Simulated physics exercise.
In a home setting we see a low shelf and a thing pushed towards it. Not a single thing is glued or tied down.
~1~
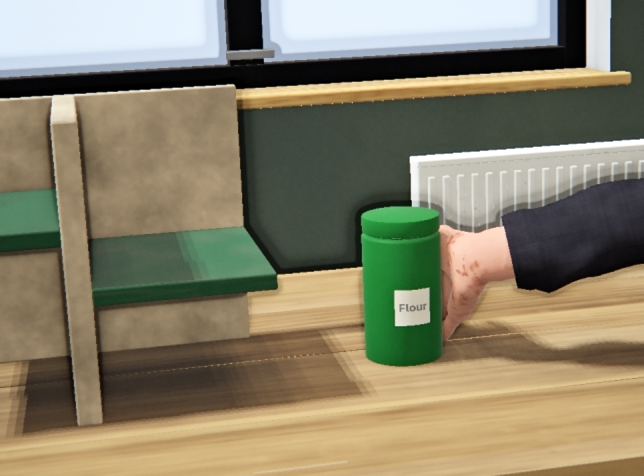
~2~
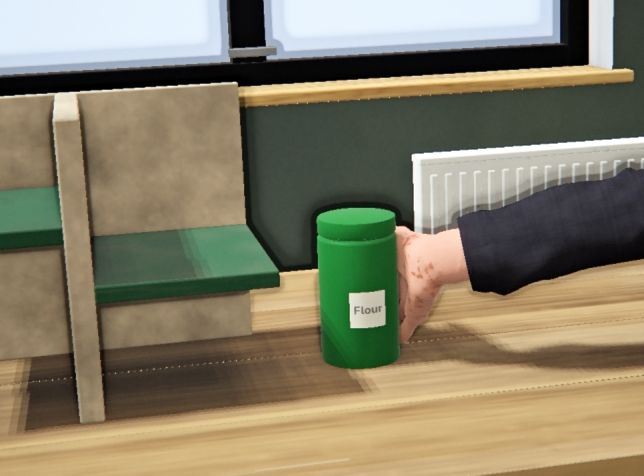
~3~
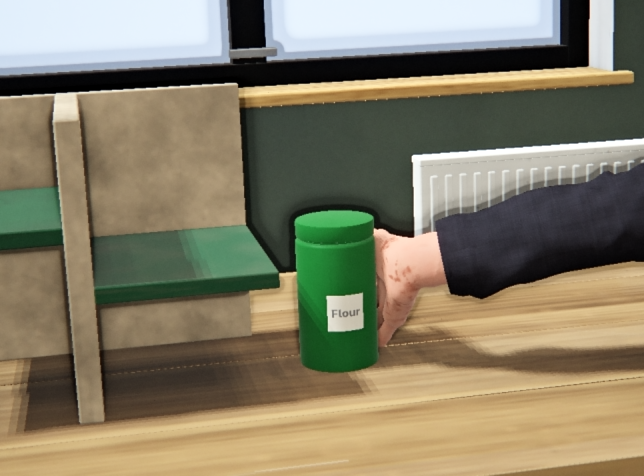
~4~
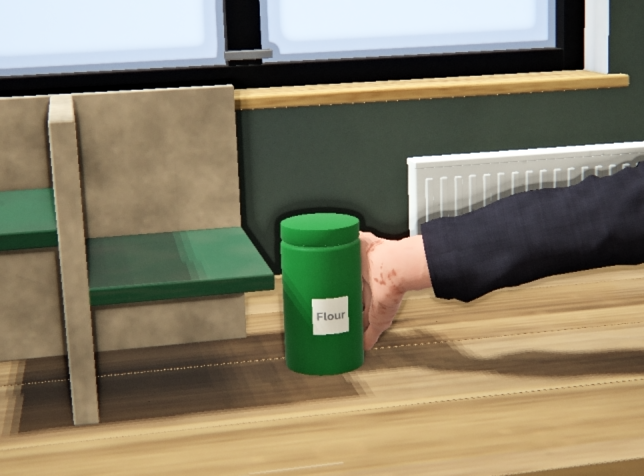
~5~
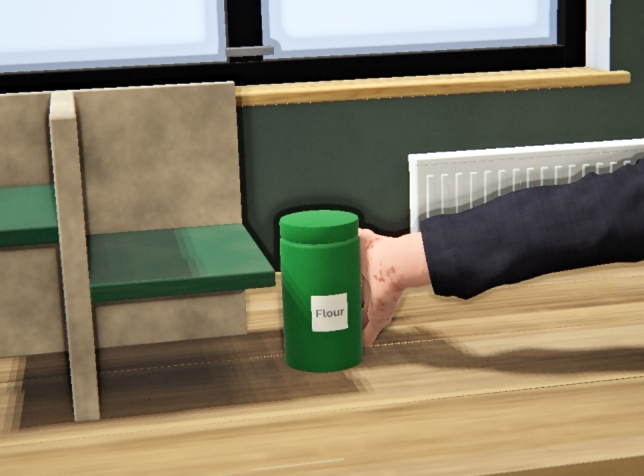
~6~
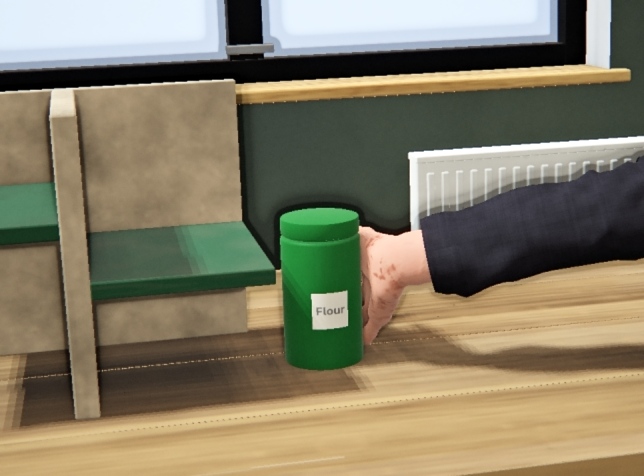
A hand slides a green flour jar left across a wooden surface, toward a low shelf.
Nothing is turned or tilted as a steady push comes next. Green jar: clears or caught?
Caught.
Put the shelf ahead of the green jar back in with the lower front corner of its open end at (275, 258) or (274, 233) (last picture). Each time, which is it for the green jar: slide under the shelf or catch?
Taking the heights in order, it won't go in and then it slips in.
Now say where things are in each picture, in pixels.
The first frame shows hand sliding it forward; green jar (402, 285); shelf (76, 250).
The second frame shows hand sliding it forward; green jar (359, 287); shelf (79, 247).
The third frame shows hand sliding it forward; green jar (337, 290); shelf (78, 248).
The fourth frame shows hand sliding it forward; green jar (323, 293); shelf (73, 249).
The fifth frame shows hand sliding it forward; green jar (322, 290); shelf (74, 245).
The sixth frame shows hand sliding it forward; green jar (322, 288); shelf (75, 243).
Then, 0.18 s later than the last frame, green jar sliding up to the opening near (313, 289).
Then, 0.38 s later than the last frame, green jar stopped at the opening near (300, 290).
When it is over, the green jar catches on the edge, near (300, 290).
